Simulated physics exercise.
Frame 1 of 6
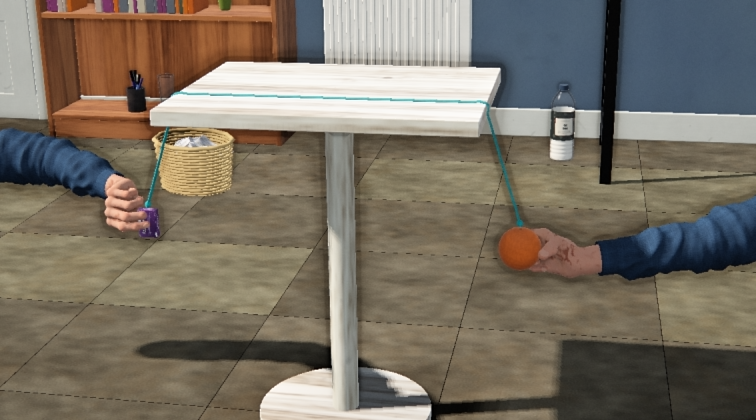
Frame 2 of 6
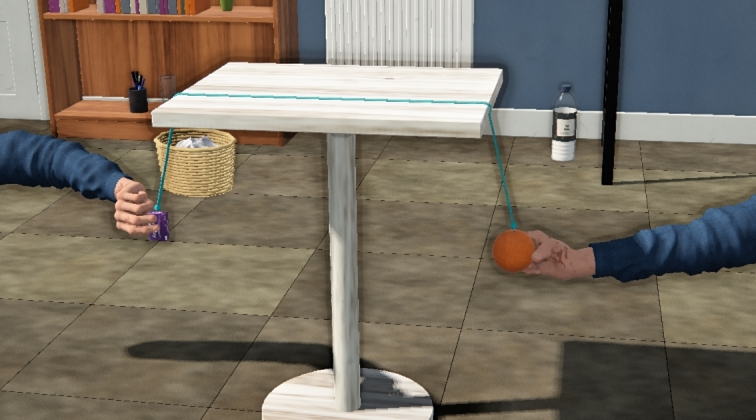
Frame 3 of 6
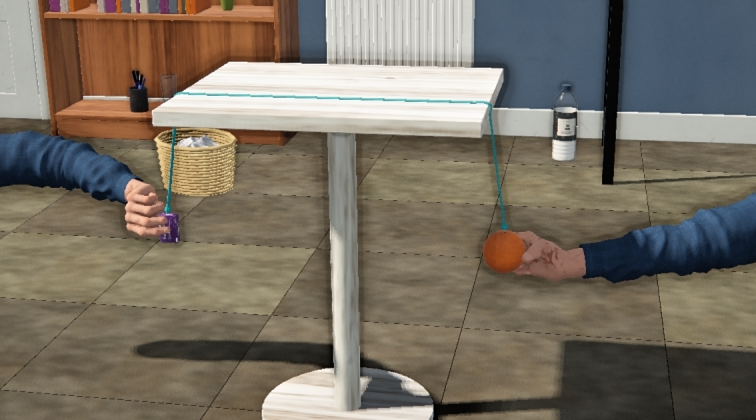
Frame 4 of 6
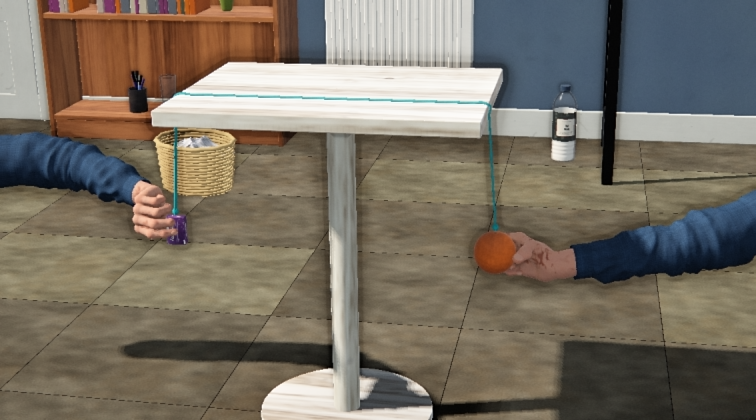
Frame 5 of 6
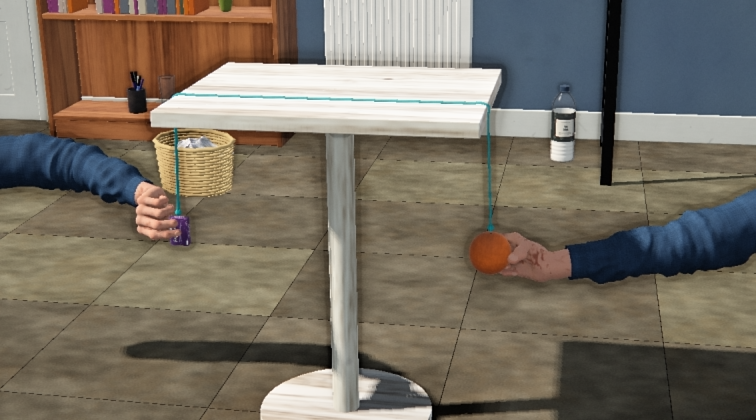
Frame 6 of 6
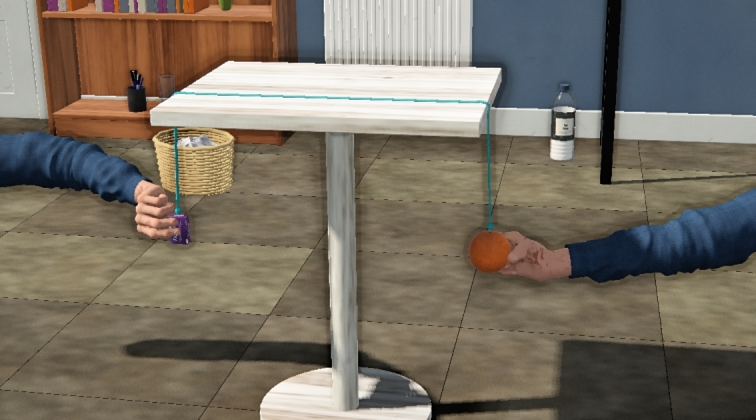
In a room with a tiled floor, two hands hold a small purple object on the left and an orange on the right, joined by a teal ribbon lying across a small white table. Both hands move slightly inward until the ribbon's ends hang nearly straight, then stay almost still.
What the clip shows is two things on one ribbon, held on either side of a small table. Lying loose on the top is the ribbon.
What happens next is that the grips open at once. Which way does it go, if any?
Down on the right.
Then, 0.60 s past the final frame, left matchbox pulled up onto the top; right orange down on the floor.
Then, 1.04 s past the final frame, left matchbox lower near (567, 308); right orange down on the floor.
When it is over, left matchbox down on the floor; right orange down on the floor. The ribbon slides rightwards.
